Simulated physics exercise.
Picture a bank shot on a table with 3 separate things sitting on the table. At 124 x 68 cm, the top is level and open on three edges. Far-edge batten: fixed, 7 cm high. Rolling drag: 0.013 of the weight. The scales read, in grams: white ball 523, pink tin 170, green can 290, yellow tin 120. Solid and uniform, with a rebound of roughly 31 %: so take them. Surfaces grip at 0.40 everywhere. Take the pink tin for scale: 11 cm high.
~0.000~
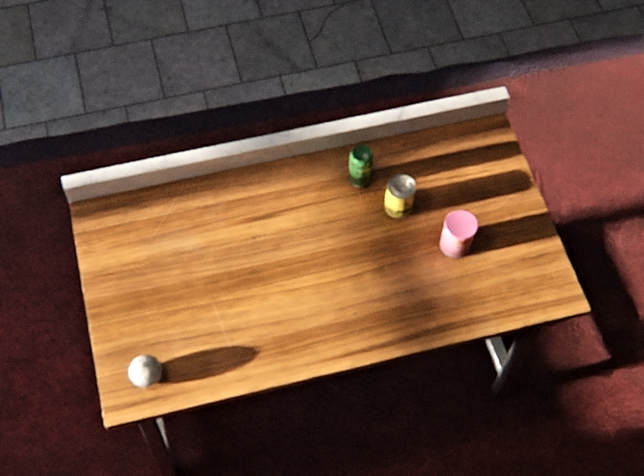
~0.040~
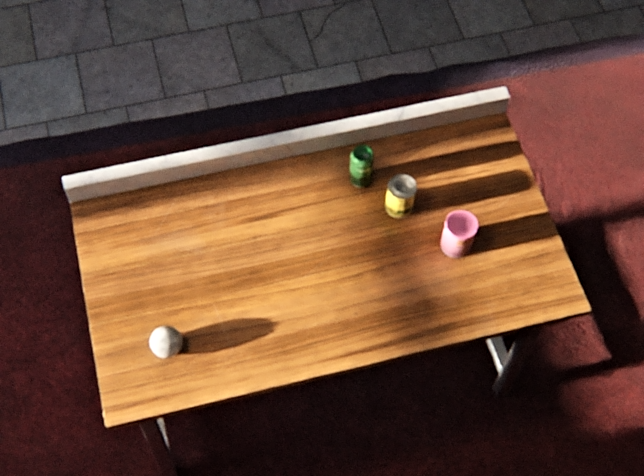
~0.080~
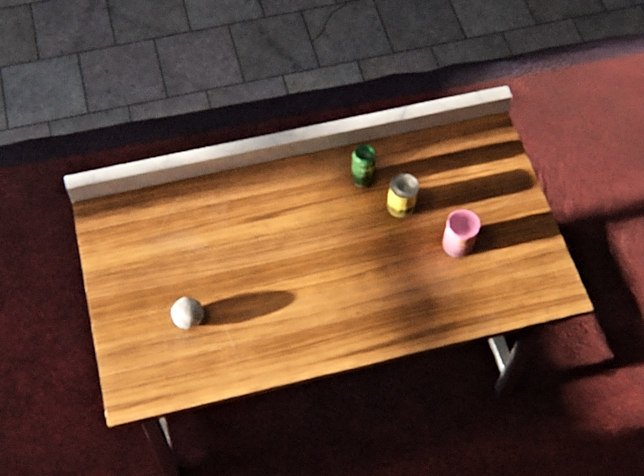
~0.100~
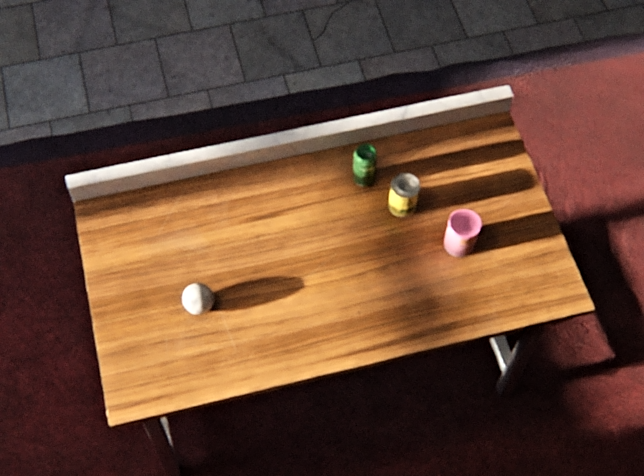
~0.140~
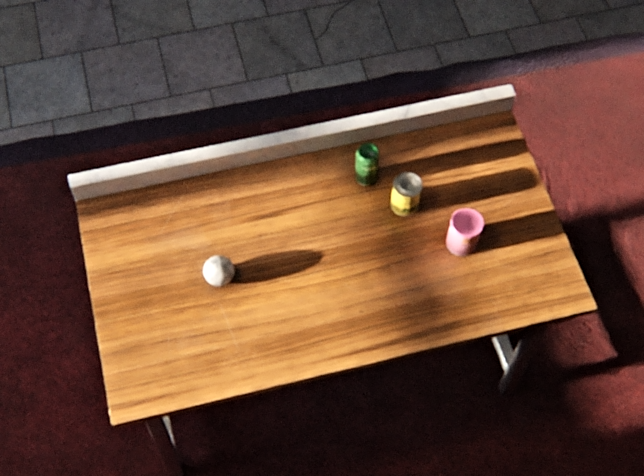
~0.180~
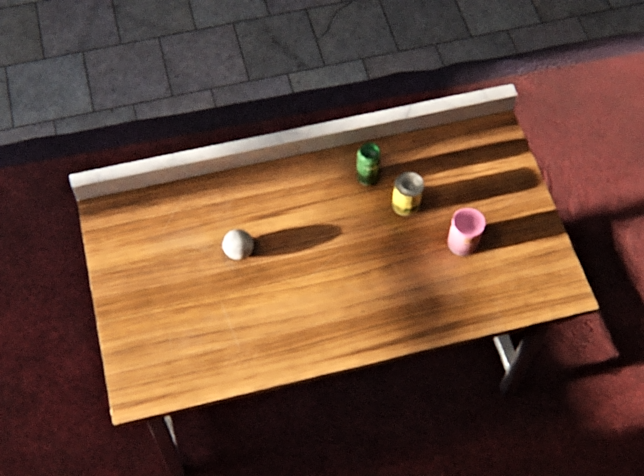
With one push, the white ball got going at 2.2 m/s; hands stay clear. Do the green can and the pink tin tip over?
The green can tips over; the pink tin does not tip.
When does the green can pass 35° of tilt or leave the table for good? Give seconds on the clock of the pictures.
Time: Roughly 0.6 s.
Around 0.58 s, white ball near (377, 152); green can at 25° to upright near (404, 170); yellow tin at 11° to upright.
Around 1.28 s, white ball near (522, 115); green can on its side near (435, 175); yellow tin shifted 2 cm.
Finally (1.9 s), on their side or leaning hard on the table, green can; the other 2 still in place (within 4 cm). Final places as that camera would see them, green can near (435, 175), pink tin near (466, 233).
